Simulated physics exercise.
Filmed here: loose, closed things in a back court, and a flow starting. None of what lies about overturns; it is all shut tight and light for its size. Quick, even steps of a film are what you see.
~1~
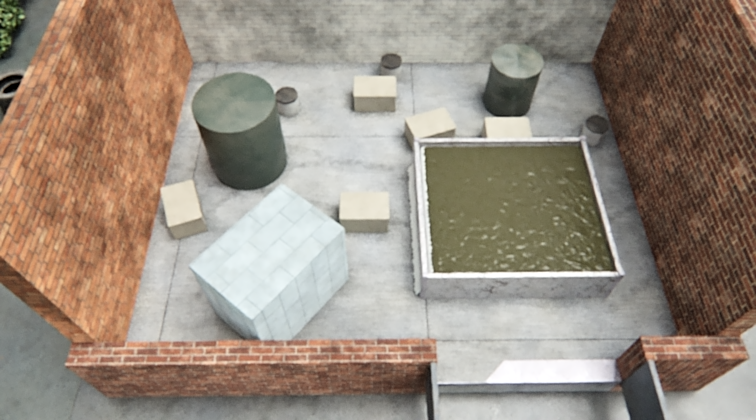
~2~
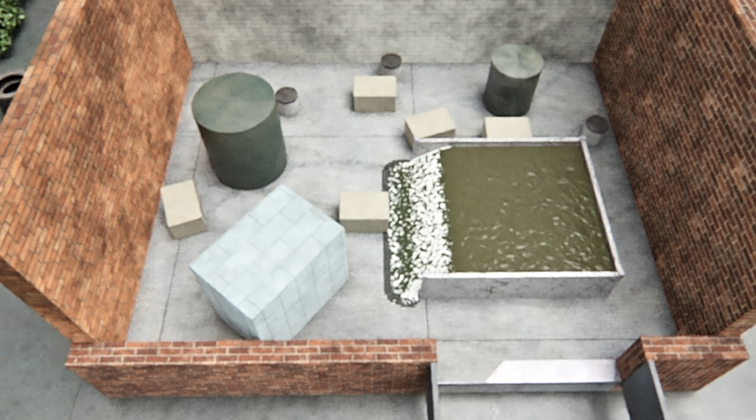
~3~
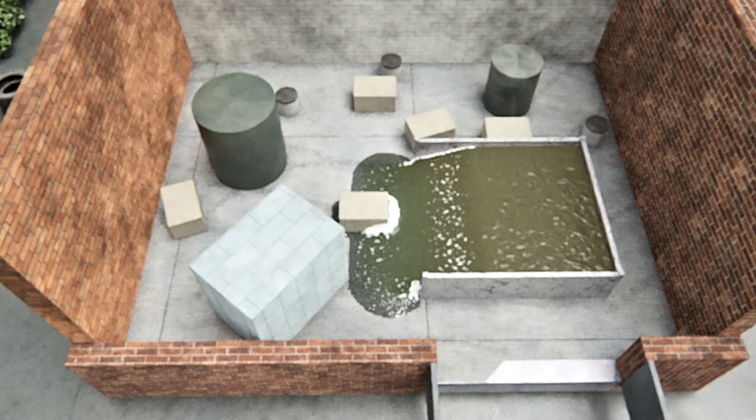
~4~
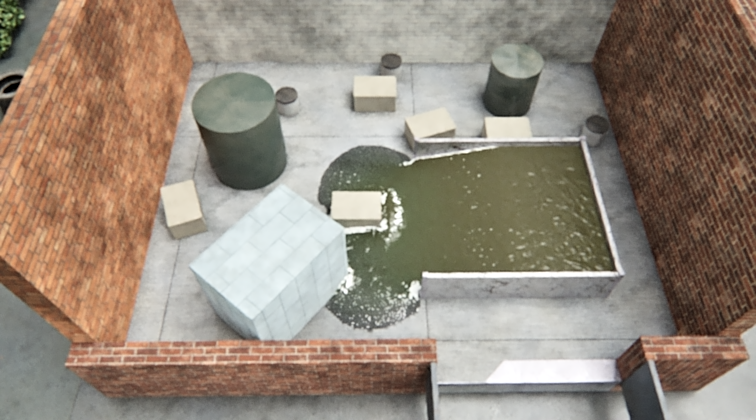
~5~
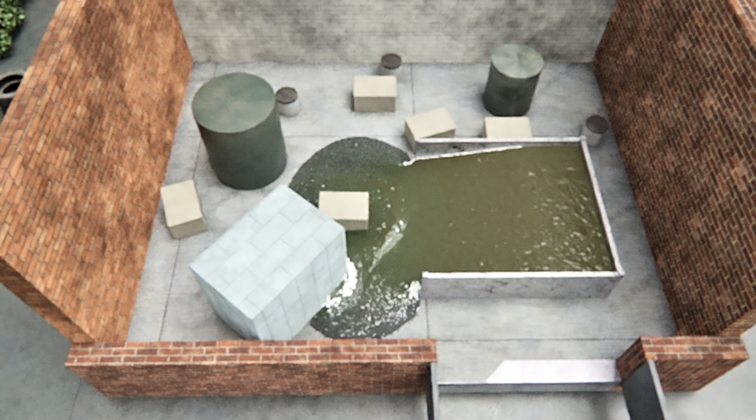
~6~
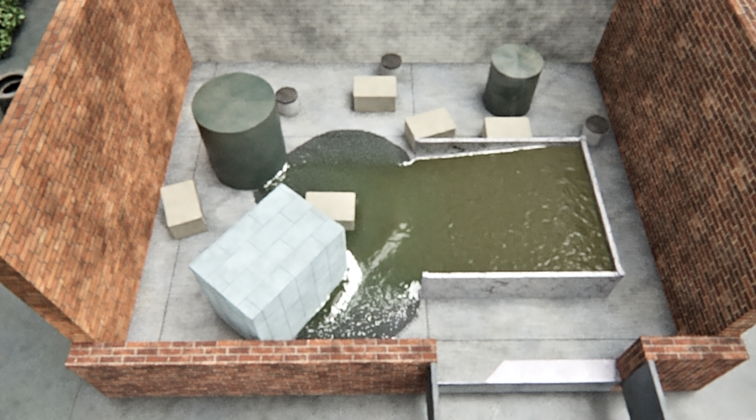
The clip shows a walled court with a tank of murky green water, pale boxes and dark cylinders; the tank's left side opens, water spreads leftward across the floor around a large pale block, and one box slides a short way left.
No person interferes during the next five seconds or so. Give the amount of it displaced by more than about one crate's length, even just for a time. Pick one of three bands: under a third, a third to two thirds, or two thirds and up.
A third to two thirds.
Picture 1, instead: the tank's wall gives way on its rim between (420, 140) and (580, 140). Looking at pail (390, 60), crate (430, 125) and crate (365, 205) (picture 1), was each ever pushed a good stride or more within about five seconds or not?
Working through them in order, the first gets shoved clear, the second gets shoved clear and the last not displaced that far.
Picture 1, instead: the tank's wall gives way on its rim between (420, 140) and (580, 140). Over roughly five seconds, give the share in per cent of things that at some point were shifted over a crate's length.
About 80 per cent.
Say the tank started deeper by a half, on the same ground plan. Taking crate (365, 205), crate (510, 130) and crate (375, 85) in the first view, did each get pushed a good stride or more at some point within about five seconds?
Taking them as listed, the first did it, the second came up short and the third did it.
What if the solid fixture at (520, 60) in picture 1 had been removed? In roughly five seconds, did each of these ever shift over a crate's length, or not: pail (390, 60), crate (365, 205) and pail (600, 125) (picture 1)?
Per item in the order asked: Got moved a good way; got moved a good way; moved little if at all.
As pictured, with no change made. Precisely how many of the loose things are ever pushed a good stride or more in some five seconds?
The figure is 3.
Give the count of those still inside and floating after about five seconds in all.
Counted: 3.
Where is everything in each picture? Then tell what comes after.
The first frame shows a crate at (364, 205) rests on the ground; a pail at (286, 94) rests on the ground; 0 of 8 have shifted.
The second frame shows a crate at (364, 205) rests on the ground; a pail at (286, 94), on the bottom; 0 of 8 have shifted.
The third frame shows a crate at (364, 205) rests on the ground; a pail at (286, 94) rests on the ground; 0 of 8 have shifted.
The fourth frame shows a crate at (356, 205) rests on the ground, close to its start; a pail at (286, 94), on the bottom; 1 of 8 have shifted.
The fifth frame shows a crate at (343, 205), on the bottom, close to its start; a pail at (286, 94) rests on the ground; 1 of 8 have shifted.
The sixth frame shows a crate at (330, 206) rests on the ground, a stride from its start; a pail at (286, 94), on the bottom; 1 of 8 have shifted.
A moment on, 1 of 8 are well off their spots; 0 afloat.
Next, 2 of 8 are well off their spots; 0 afloat.
Later, 2 of 8 are well off their spots; 1 afloat.
In the end, 3 of 8 are well off their spots, and 3 have been at some point; 3 afloat.
